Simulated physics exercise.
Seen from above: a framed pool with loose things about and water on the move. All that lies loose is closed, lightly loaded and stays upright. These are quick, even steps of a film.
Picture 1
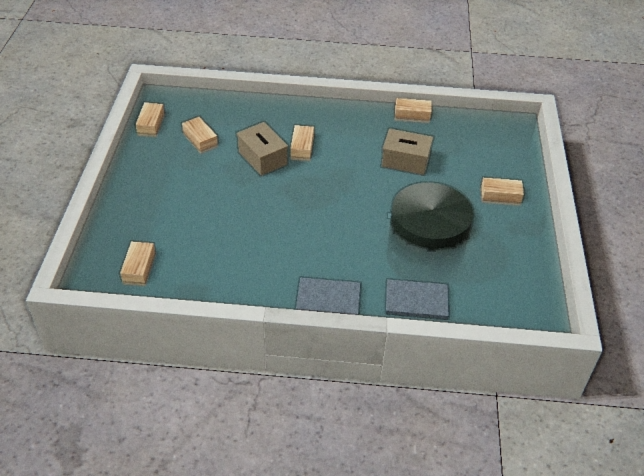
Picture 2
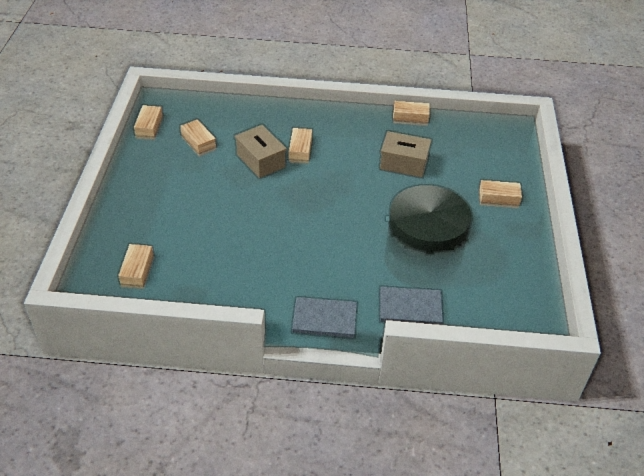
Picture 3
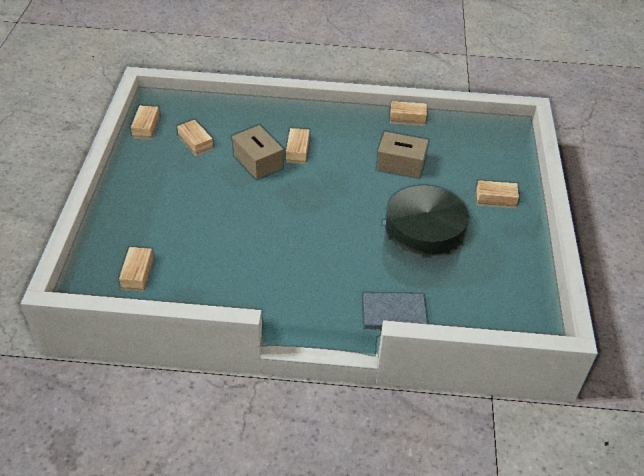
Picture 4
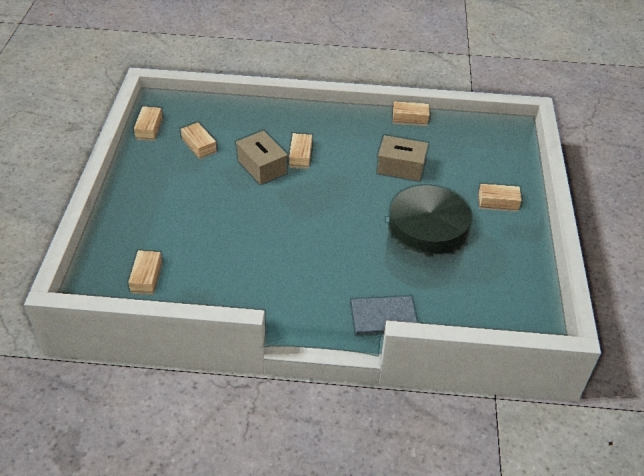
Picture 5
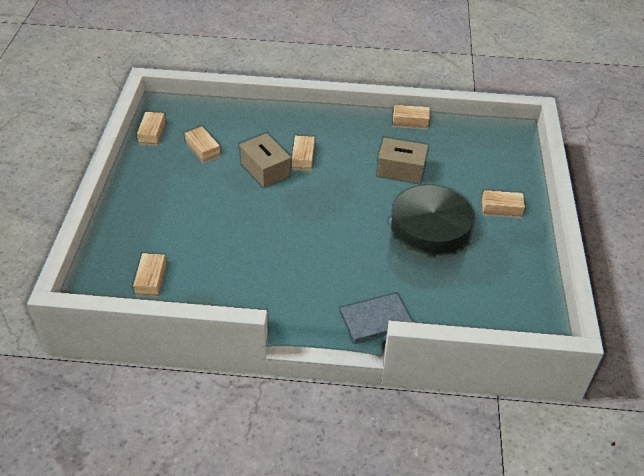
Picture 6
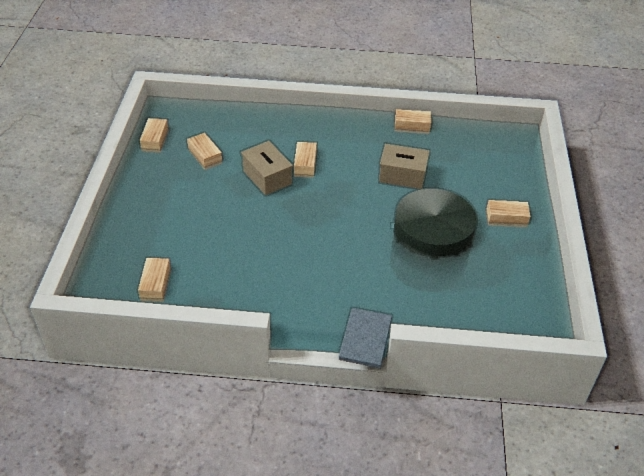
In a framed pool, a front wall section opens and grey floats drift left toward the gap.
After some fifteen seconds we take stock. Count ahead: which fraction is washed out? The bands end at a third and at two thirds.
That comes to not even a third.
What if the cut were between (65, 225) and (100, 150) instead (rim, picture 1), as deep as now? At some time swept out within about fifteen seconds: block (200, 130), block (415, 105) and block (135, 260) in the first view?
In turn: Gone, left behind, through.
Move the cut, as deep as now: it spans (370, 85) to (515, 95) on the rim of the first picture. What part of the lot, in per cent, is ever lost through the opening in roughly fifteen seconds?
About 50 per cent.
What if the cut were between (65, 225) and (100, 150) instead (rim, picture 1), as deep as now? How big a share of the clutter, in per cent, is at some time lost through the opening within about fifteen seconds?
I make it 50 per cent.
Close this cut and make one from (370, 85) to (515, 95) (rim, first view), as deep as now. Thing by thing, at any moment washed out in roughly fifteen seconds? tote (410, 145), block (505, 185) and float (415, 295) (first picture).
As listed: Through, out, no.
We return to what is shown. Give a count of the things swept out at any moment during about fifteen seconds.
It comes to 2.
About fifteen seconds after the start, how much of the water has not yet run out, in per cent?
Roughly 62 per cent.
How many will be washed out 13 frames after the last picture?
That makes 2.
A moment on, 2 of 10 are out; 8 afloat.
Next, 2 of 10 are out; 8 afloat.
Later, 2 of 10 are out; 8 afloat.
In the end, 2 of 10 are out; 8 afloat.
